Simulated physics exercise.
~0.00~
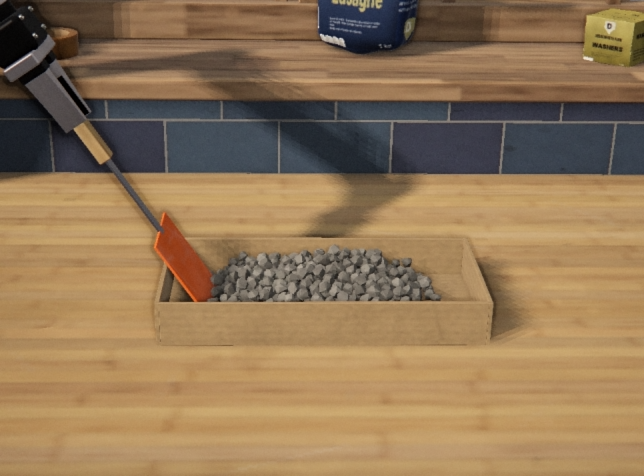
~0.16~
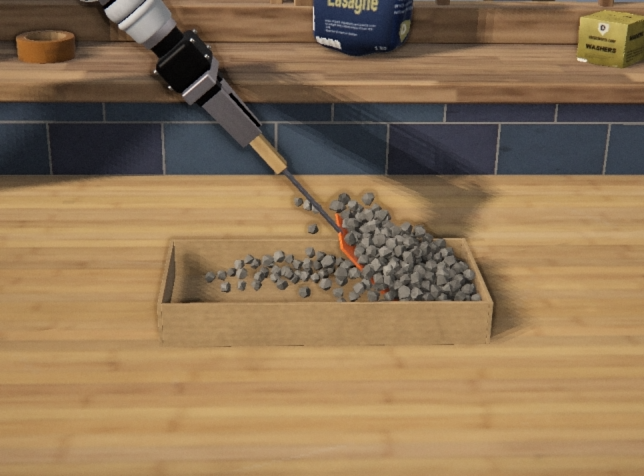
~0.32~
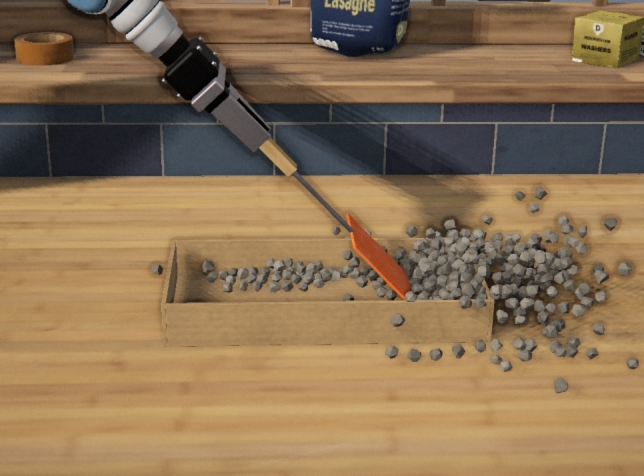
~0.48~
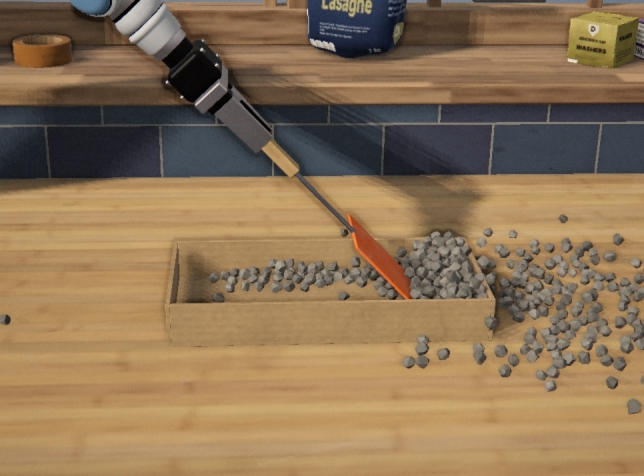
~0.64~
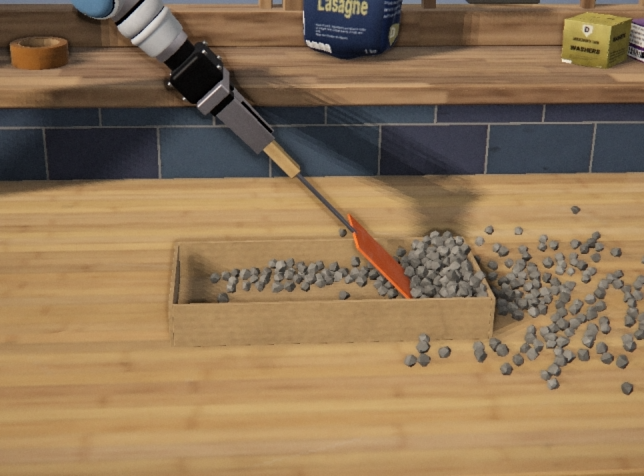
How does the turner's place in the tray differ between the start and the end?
At the start the turner is at the left end of the tray, and at the end it is right of the tray's middle, against the heap of pebbles near the right end.
